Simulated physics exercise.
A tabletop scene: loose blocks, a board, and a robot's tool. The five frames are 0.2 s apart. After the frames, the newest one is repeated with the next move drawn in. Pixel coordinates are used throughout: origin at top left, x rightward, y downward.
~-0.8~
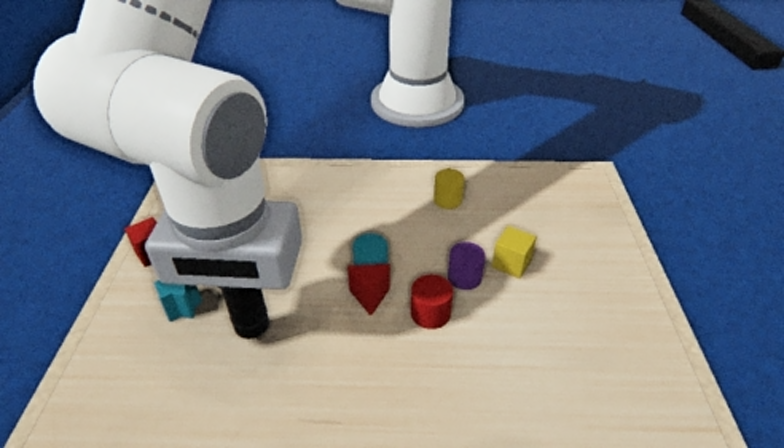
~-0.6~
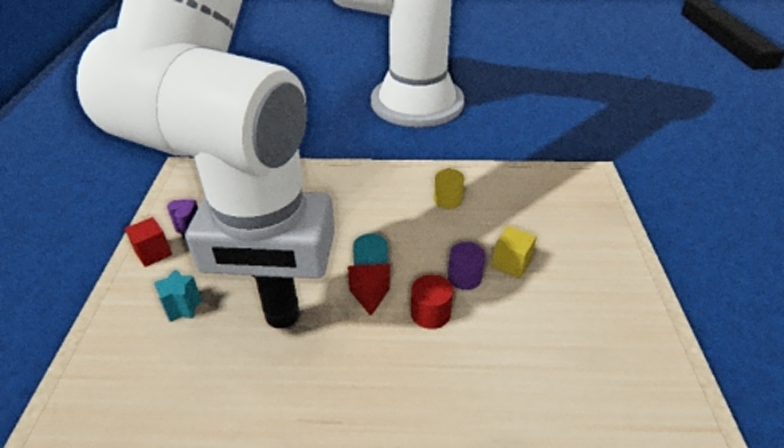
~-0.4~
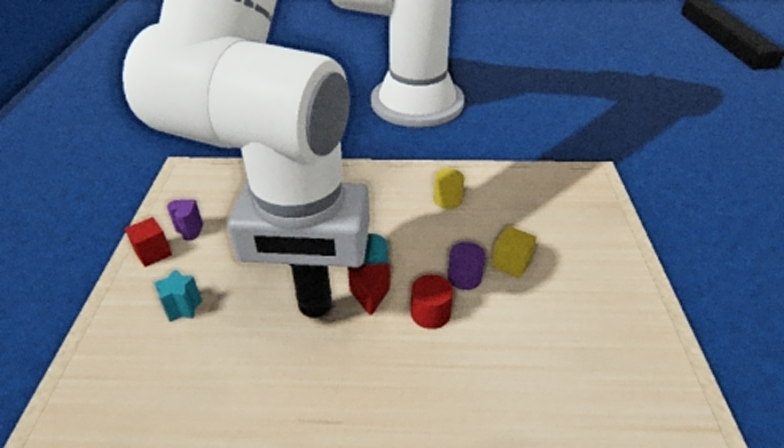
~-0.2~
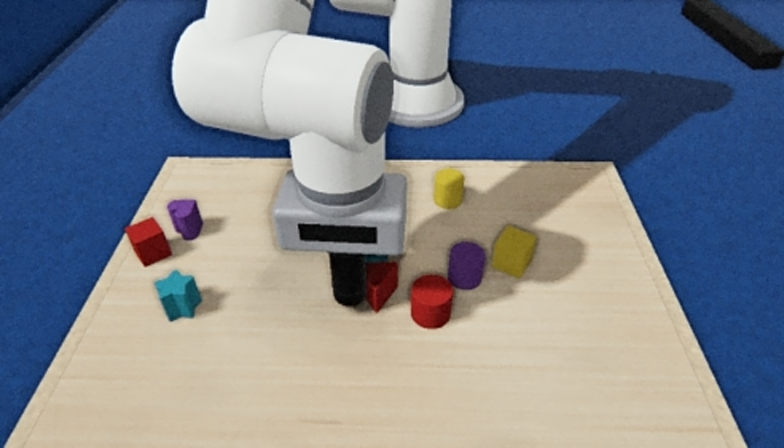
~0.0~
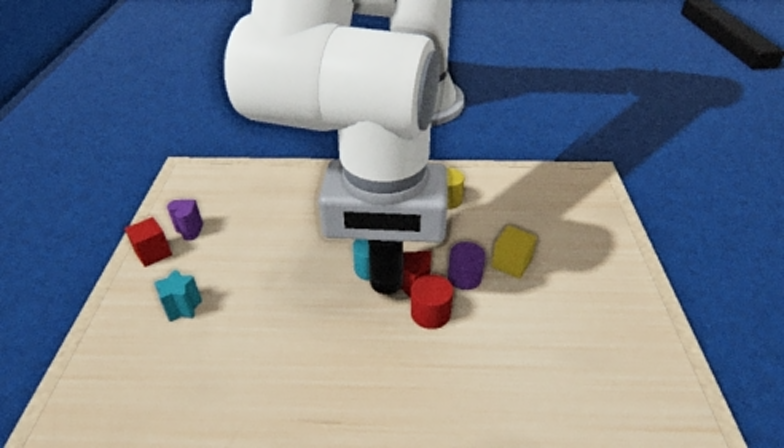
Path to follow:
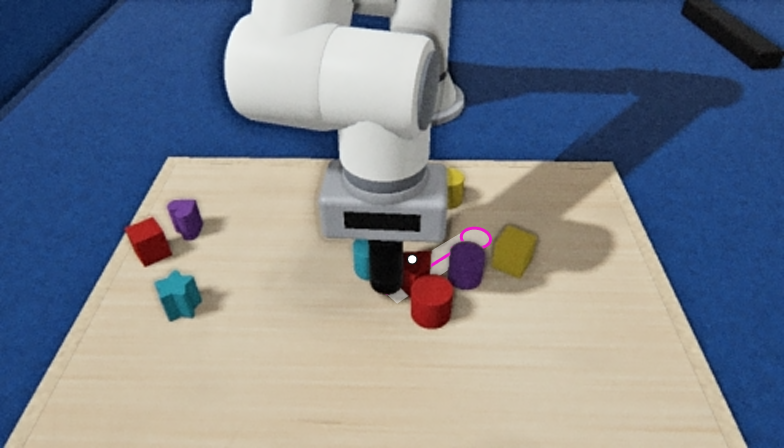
A white robot arm with a black cylindrical tool reaches over a pale wooden tabletop on a blue floor, seen from a fixed, raised viewpoint. A red cube, a purple block and a turquoise star sit at left, with turquoise, red, purple and yellow blocks around the centre and right. The arm sweeps steadily rightward, and its tool pushes the central red three-sided block right, beside the red cylinder.
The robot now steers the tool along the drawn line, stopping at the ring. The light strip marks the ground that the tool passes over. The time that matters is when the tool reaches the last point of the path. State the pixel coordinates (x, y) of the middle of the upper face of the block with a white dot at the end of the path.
Its top face will be centred at roughly (506, 219).
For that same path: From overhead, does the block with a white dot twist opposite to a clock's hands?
No - that is not the case.
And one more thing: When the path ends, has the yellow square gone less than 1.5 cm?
That would be a yes.
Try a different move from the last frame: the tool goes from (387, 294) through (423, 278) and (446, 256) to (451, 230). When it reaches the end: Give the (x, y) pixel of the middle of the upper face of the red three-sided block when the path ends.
Most likely (479, 225).
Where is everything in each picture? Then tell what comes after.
The first picture shows tool tip (252, 326); block tops, turquoise circular block (370, 244); red three-sided block (369, 273); purple circular block (468, 253); yellow square (516, 239).
The second picture shows tool (283, 316); blocks unchanged.
The third picture shows tool (316, 306); blocks unchanged.
The fourth picture shows tool (350, 295); red three-sided block (377, 271).
The fifth picture shows tool (386, 284); turquoise circular block partly hidden; red three-sided block (412, 259); purple circular block (468, 253); yellow square (516, 239).
Path on the board, from (387, 294) to (476, 238); the dot is on the red three-sided block.
What follows on the original path. One third of the way, tool (419, 263); red three-sided block (446, 242); purple circular block (473, 253).
Two thirds of the way, tool (449, 244); red three-sided block (478, 229), turned 35° clockwise; purple circular block (481, 252).
At the end, tool (477, 228); turquoise circular block in place; red three-sided block (506, 219), turned 55° clockwise; purple circular block (481, 252); yellow square (523, 239), turned 30° clockwise.
